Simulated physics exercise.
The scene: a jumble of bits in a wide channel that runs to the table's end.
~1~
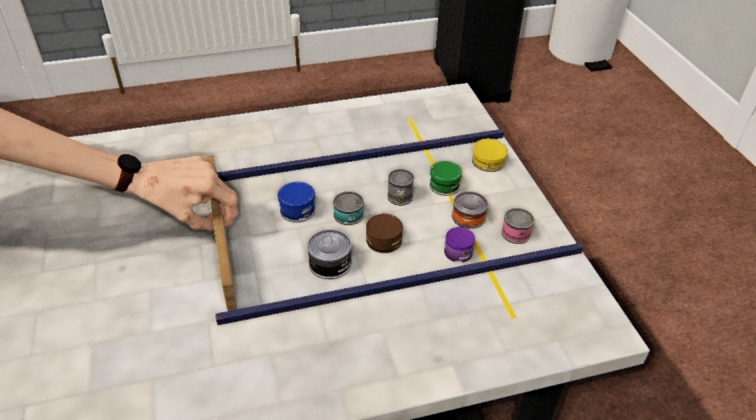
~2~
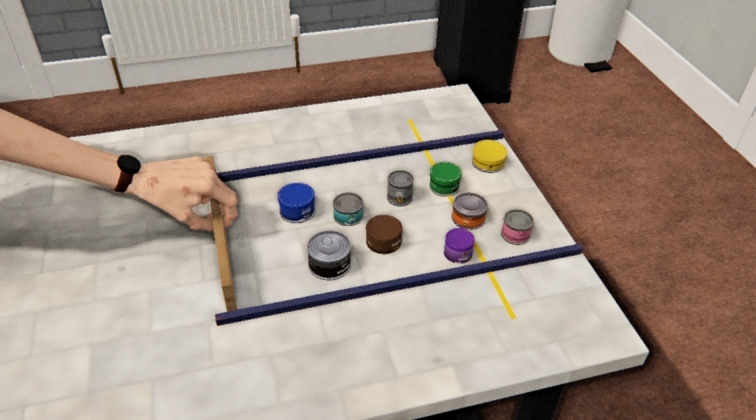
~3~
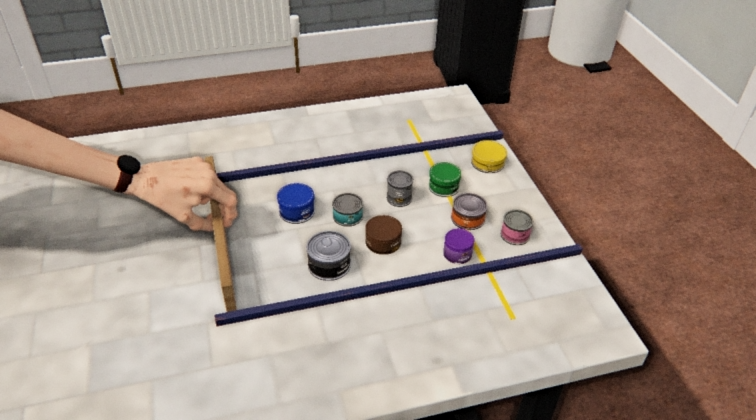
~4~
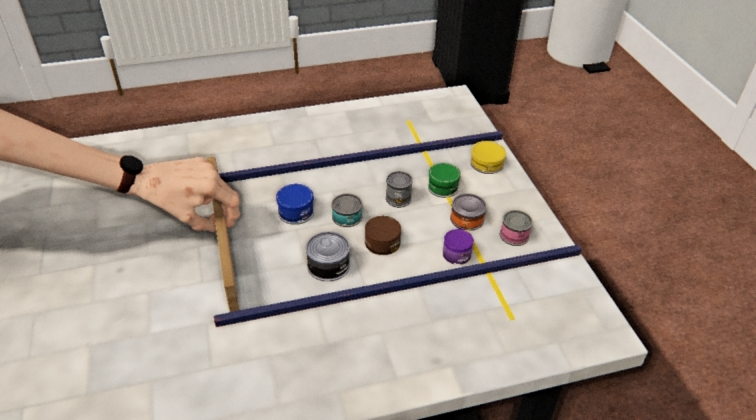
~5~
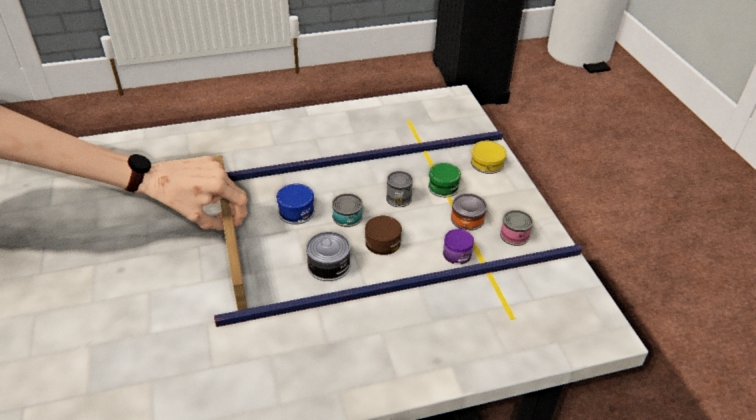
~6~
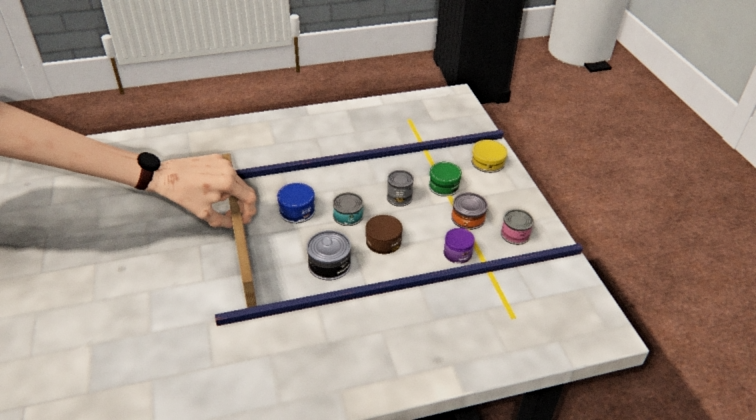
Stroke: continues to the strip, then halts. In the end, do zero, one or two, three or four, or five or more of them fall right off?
I predict not one will slip off.
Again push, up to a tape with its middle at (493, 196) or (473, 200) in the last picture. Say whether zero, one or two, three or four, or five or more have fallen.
So for the first place I'd say 3 or 4, and for the second one to two.
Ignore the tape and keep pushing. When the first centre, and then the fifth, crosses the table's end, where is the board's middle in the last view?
The middle is near (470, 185) first and near (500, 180) after.
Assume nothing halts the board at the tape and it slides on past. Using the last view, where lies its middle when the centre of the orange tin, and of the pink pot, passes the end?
Approx. (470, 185) for the first, approx. (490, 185) for the second.
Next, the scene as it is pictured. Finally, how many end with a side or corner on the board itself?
Number: 3.
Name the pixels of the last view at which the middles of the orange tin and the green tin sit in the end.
First (533, 200), then (506, 171).
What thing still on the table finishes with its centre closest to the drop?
That would be the orange tin, which ends nearest.
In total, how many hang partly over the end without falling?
0 in all.
Soon after, none off yet; yellow tin at rest near (489, 156); pink pot at rest near (517, 227); orange tin at rest near (469, 211).
In the end, the number that fall off is zero.
